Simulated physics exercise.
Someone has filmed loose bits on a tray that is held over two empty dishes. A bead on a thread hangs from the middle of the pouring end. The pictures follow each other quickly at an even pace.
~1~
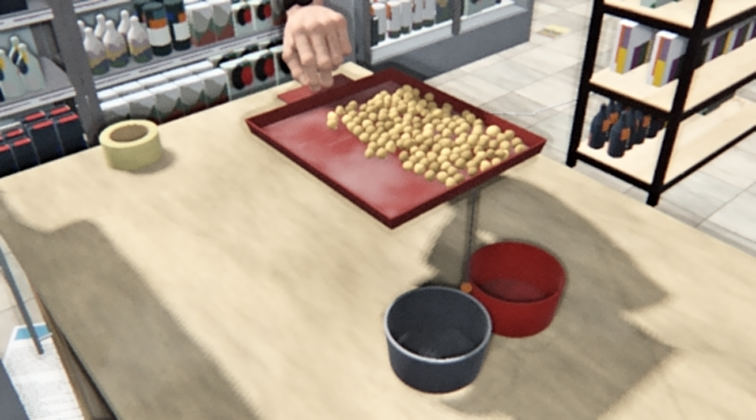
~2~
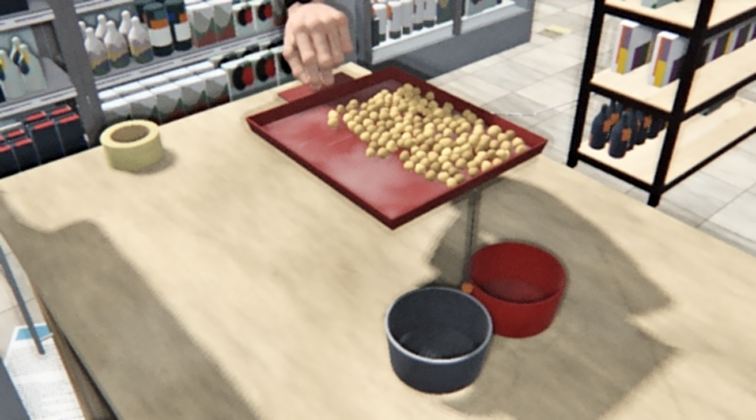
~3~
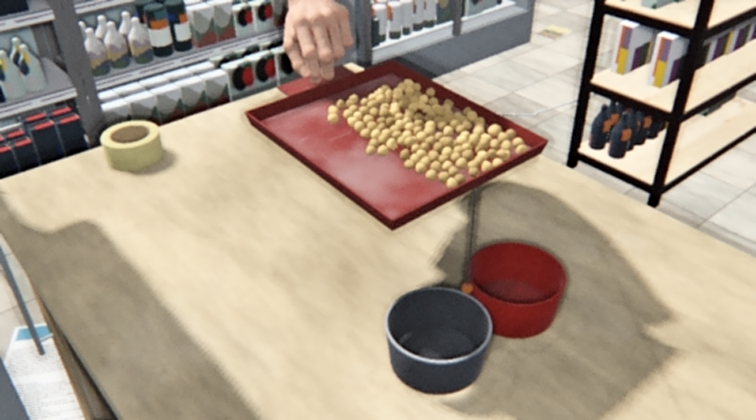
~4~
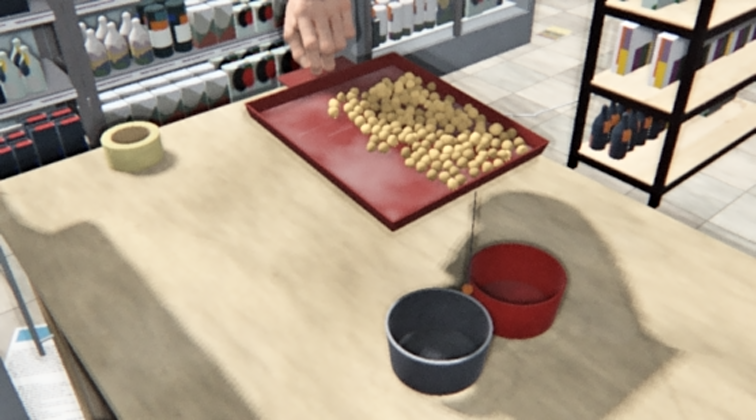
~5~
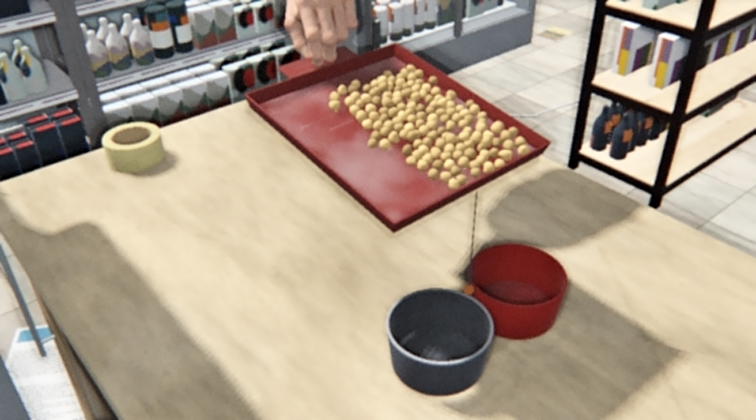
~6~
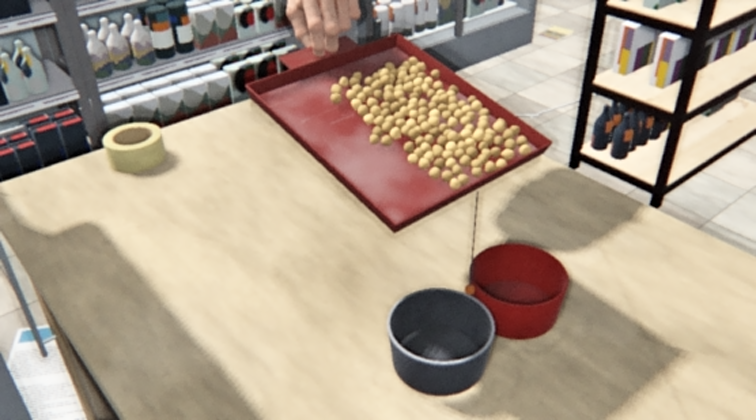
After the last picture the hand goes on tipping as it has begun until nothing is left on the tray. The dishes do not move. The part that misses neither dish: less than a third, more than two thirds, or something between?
They take under a third between them.
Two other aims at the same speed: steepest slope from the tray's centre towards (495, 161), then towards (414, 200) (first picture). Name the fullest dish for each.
At the first place the right one, at the second left.
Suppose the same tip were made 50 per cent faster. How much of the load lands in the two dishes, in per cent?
Near 30 %.
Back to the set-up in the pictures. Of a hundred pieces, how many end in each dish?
Left dish: 10 %, right dish: 10 %.
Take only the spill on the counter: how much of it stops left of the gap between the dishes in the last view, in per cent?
Near 10 %.
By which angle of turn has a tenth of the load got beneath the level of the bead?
At some 105 degrees.
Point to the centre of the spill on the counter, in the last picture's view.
Roughly at (546, 398).
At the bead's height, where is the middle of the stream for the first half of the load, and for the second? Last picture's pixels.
Around (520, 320) and then (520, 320).
Just after the last frame, tray tipped steeply; every one on the tray.
A moment on, tray tipped right over; almost all on the tray; just a few in the air.
Further on, tray tipped past a quarter turn; about a tenth in the left dish; about a tenth in the right dish; the larger part outside both.
When it is over, tray tipped past a quarter turn; about a tenth in the left dish; about a tenth in the right dish; the larger part outside both.
